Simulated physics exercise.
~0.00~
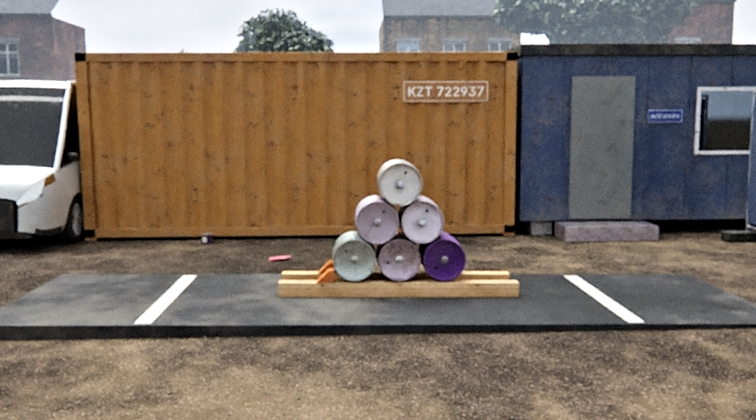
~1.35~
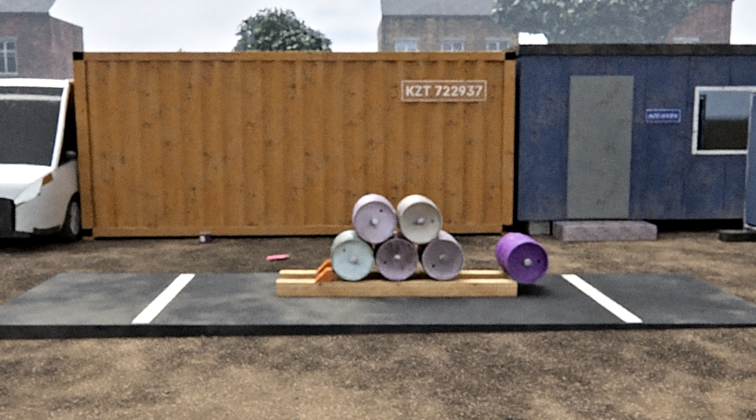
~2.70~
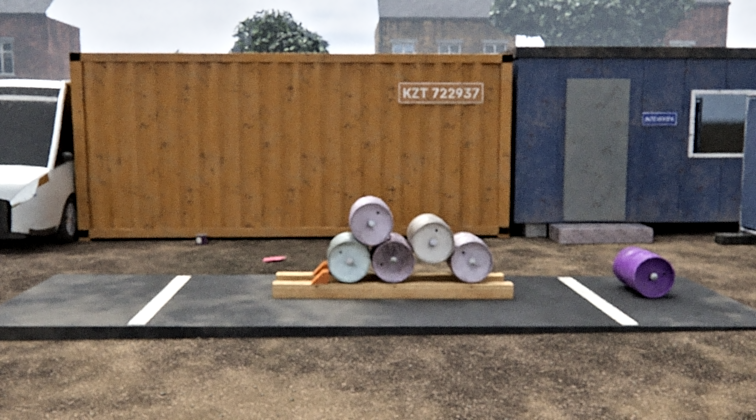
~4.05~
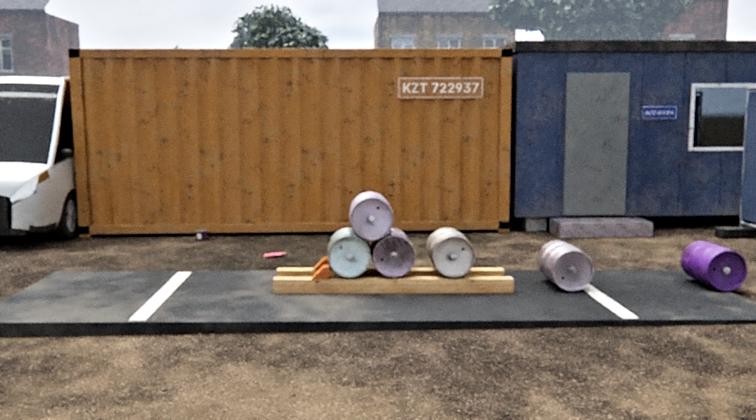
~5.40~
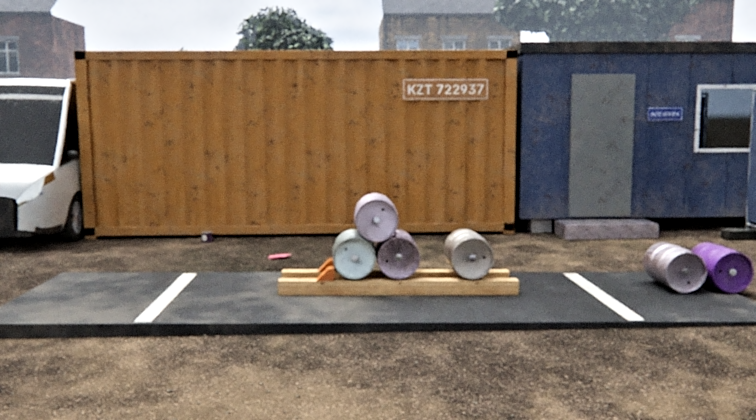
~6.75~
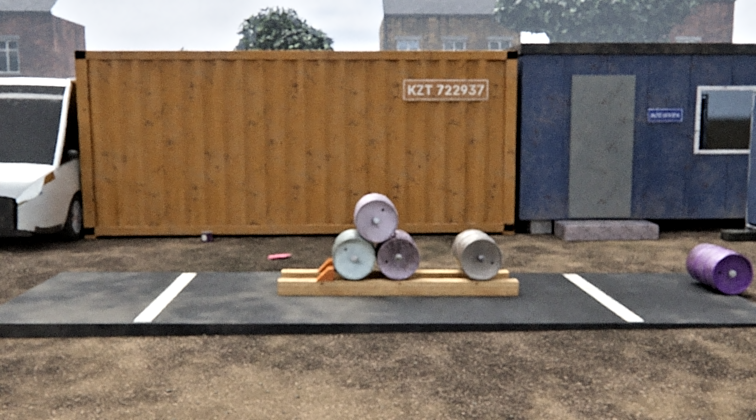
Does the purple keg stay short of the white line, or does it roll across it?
It rolls across the white line on the right and comes to rest beyond it.
